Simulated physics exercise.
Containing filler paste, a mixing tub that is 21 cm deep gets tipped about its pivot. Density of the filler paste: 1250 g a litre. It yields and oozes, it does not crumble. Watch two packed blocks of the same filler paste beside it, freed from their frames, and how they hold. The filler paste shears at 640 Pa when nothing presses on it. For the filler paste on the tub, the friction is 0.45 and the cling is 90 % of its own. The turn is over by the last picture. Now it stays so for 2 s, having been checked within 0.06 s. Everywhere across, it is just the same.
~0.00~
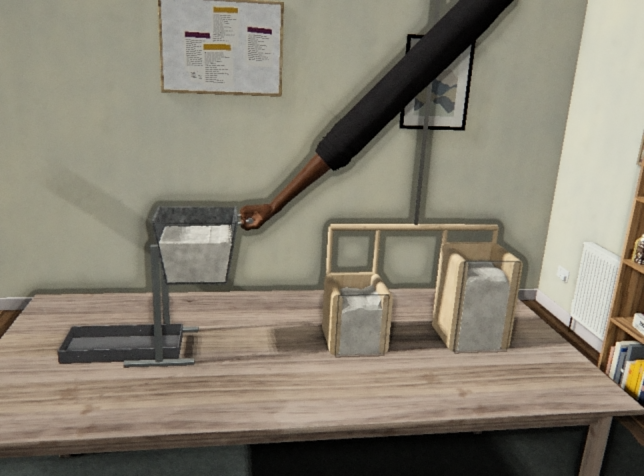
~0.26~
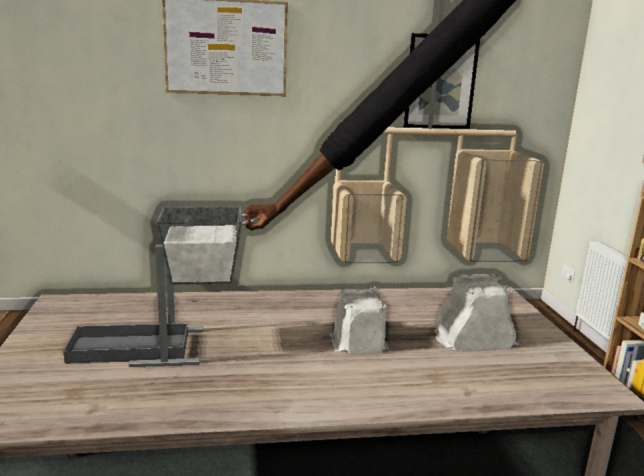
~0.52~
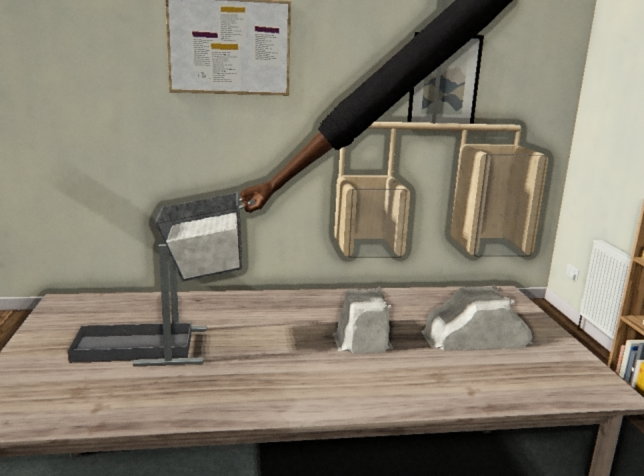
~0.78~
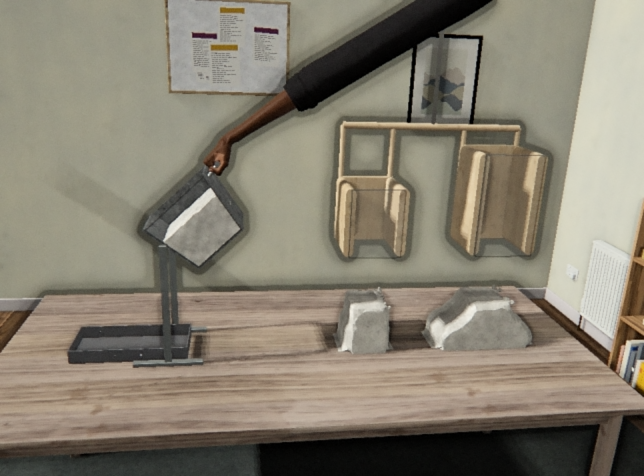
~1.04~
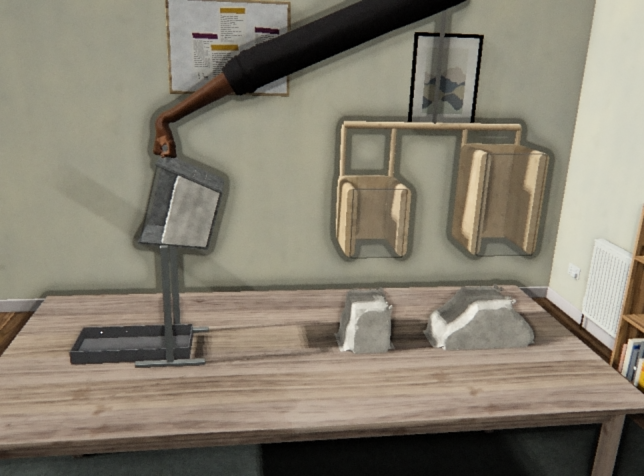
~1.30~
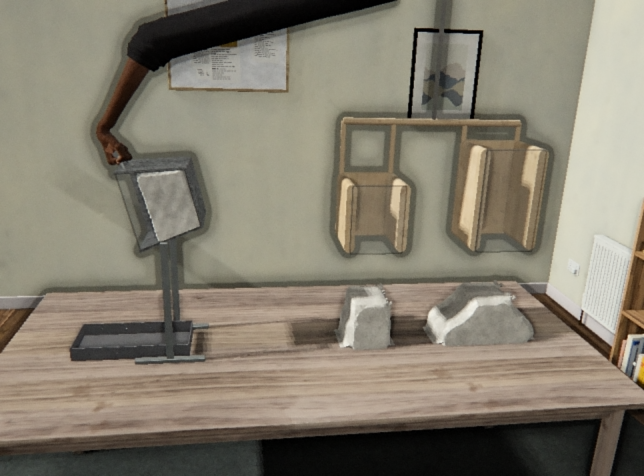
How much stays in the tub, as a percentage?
0 %.
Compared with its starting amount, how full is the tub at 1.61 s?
Near 50 %.
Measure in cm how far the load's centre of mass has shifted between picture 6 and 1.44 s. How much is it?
Shift: Some 5 cm.
After 1.44 s, the tub is at 103 degrees and holds 100 %.
After 1.61 s, the tub is at 103 degrees and holds 52 %.
After 1.78 s, the tub is at 103 degrees and holds 21 %.
After 1.95 s, the tub is at 103 degrees and holds 0 %.
After 3.30 s, at the end, the tub is at 103 degrees and holds 0 %.
